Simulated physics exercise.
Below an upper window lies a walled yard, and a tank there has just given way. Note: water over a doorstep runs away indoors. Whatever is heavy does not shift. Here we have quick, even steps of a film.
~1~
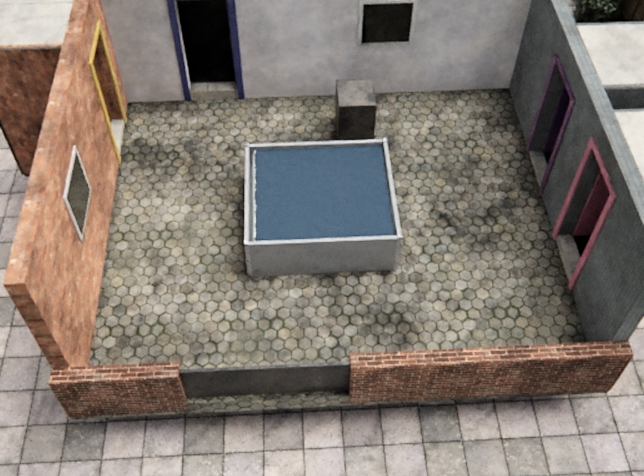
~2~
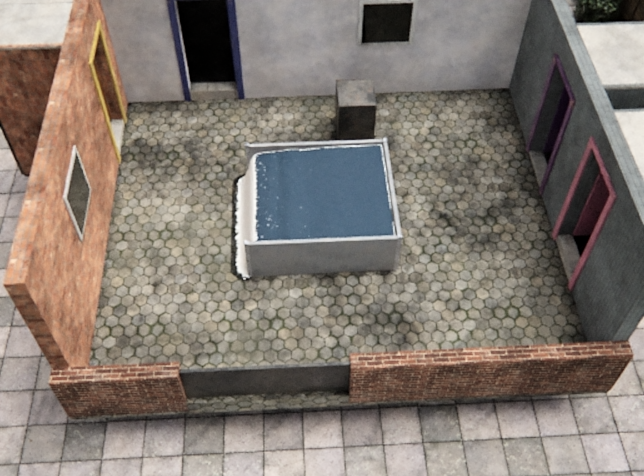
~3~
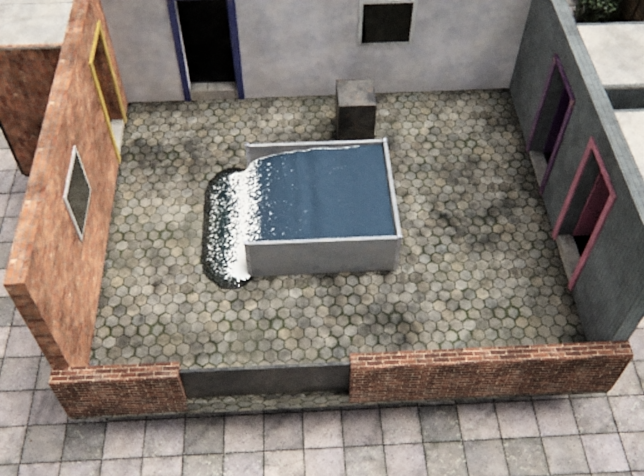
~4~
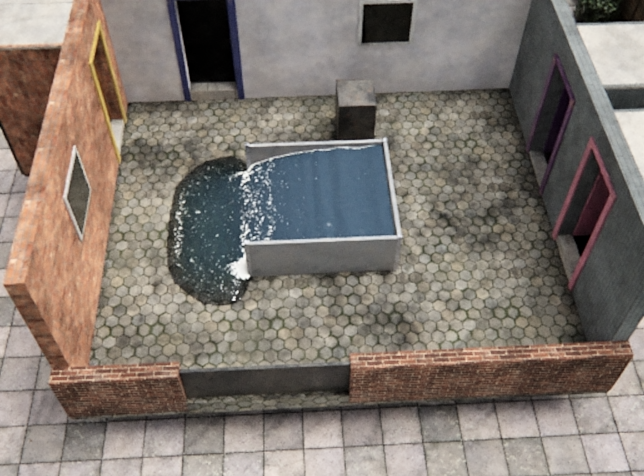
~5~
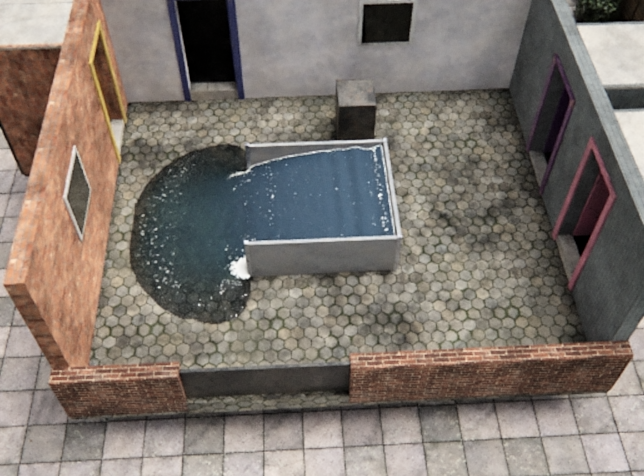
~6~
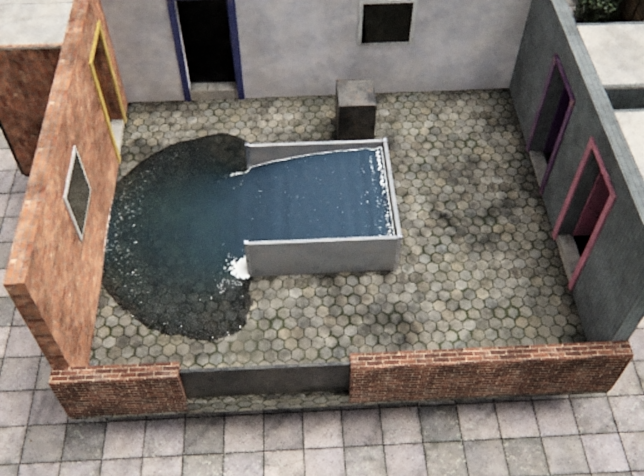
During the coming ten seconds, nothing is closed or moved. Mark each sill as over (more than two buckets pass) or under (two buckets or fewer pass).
The pink door is under, the yellow door is over, the blue door is under, the purple door is over.
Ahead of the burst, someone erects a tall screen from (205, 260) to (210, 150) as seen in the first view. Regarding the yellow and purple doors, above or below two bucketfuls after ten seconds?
Result - yellow door: Misses the threshold; purple door: Misses the threshold.
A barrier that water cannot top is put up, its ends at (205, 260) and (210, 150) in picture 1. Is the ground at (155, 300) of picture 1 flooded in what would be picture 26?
Spot check: Submerged.
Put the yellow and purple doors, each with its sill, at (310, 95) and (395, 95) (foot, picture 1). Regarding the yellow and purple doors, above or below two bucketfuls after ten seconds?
I'd say yellow falls short, while purple falls short.
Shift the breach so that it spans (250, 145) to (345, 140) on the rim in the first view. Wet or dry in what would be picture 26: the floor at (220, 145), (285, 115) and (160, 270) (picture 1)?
One by one: Waterlogged; waterlogged; waterlogged.
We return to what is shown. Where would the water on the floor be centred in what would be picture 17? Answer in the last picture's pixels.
It is around (204, 232).
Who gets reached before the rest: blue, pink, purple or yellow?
Looks like the yellow door.
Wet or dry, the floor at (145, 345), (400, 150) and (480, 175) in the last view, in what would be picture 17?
As listed, the points end up soaked, high and dry and high and dry.
A moment on, water covers 25 % of the floor; the pink door not reached, the yellow door wet at the sill, nothing in, the blue door not reached, the purple door not reached.
Next, water covers 30 % of the floor; the pink door not reached, the yellow door under two buckets in, the blue door wet at the sill, nothing in, the purple door not reached.
Then, water covers 55 % of the floor; the pink door not reached, the yellow door over two buckets in, the blue door wet at the sill, nothing in, the purple door not reached.
Later, water covers 90 % of the floor; the pink door wet at the sill, nothing in, the yellow door over two buckets in, the blue door wet at the sill, nothing in, the purple door wet at the sill, nothing in.
In the end, water covers 100 % of the floor; the pink door wet at the sill, nothing in, the yellow door over two buckets in, the blue door wet at the sill, nothing in, the purple door over two buckets in.
